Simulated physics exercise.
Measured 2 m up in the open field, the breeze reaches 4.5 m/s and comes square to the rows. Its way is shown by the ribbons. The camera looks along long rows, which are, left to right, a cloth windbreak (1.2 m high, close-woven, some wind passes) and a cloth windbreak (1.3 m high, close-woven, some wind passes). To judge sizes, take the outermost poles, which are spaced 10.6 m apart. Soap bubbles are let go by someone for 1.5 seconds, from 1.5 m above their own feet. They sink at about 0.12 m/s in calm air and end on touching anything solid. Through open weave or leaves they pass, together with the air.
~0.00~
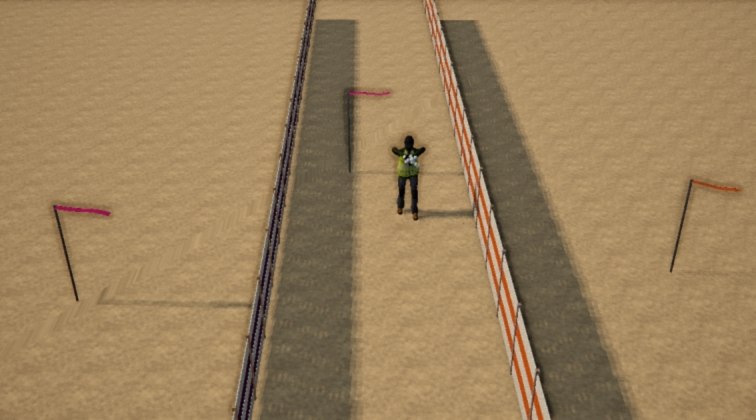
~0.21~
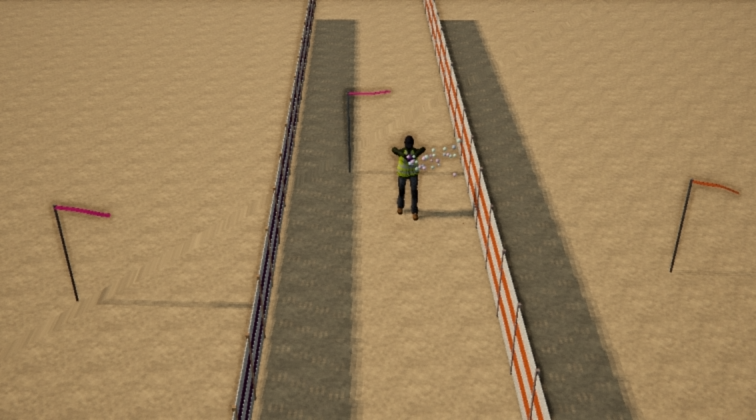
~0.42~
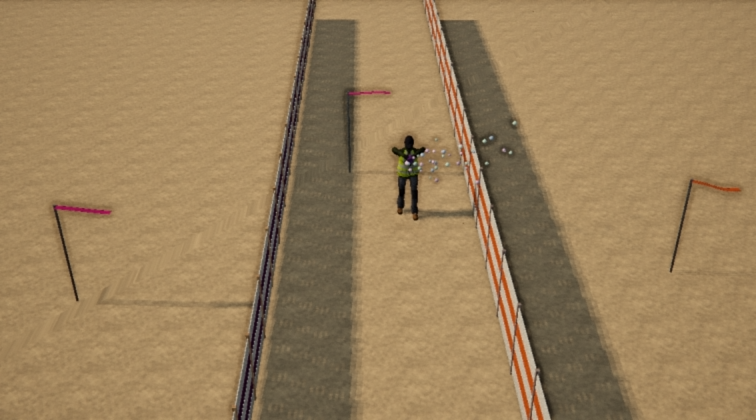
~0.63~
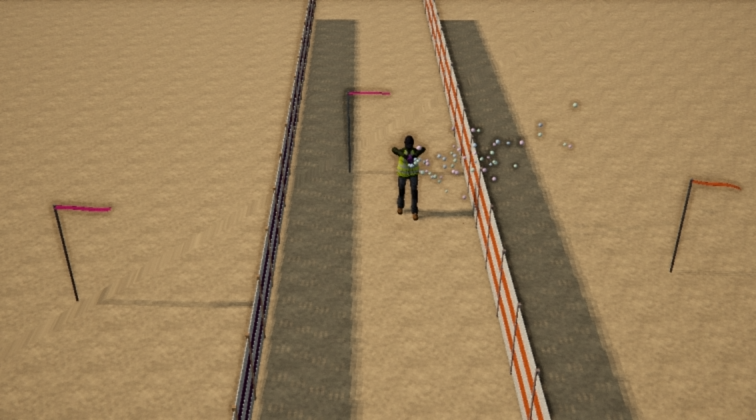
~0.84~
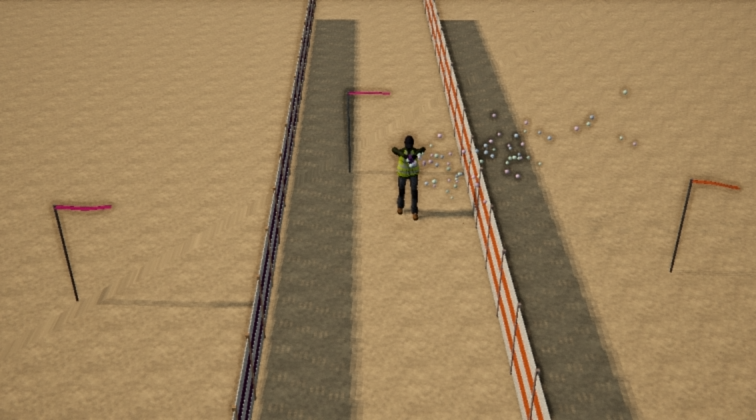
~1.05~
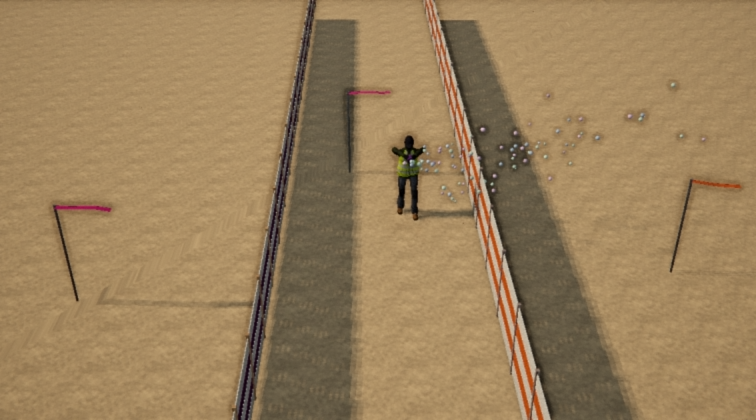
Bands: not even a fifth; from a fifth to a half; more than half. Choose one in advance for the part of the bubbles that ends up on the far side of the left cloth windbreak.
The band is under a fifth.
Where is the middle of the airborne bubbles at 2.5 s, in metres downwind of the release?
Around 4.5 metres.
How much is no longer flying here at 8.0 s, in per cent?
Roughly 40 percent by that time.
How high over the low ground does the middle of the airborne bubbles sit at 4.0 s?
Middle height: Approx. 1.2 m.
After 2.5 s, 0 % is beyond the left cloth windbreak; 0 % has touched down or left; the middle of what still flies is 1.5 m above the low ground, near (637, 159).
After 4.0 s, 0 % is beyond the left cloth windbreak; 6 % has touched down or left.
After 8.0 s, 0 % is beyond the left cloth windbreak; 38 % has touched down or left.
After 20.0 s, 0 % is beyond the left cloth windbreak; 99 % has touched down or left.
After 45.0 s, 0 % is beyond the left cloth windbreak; 100 % has touched down or left.
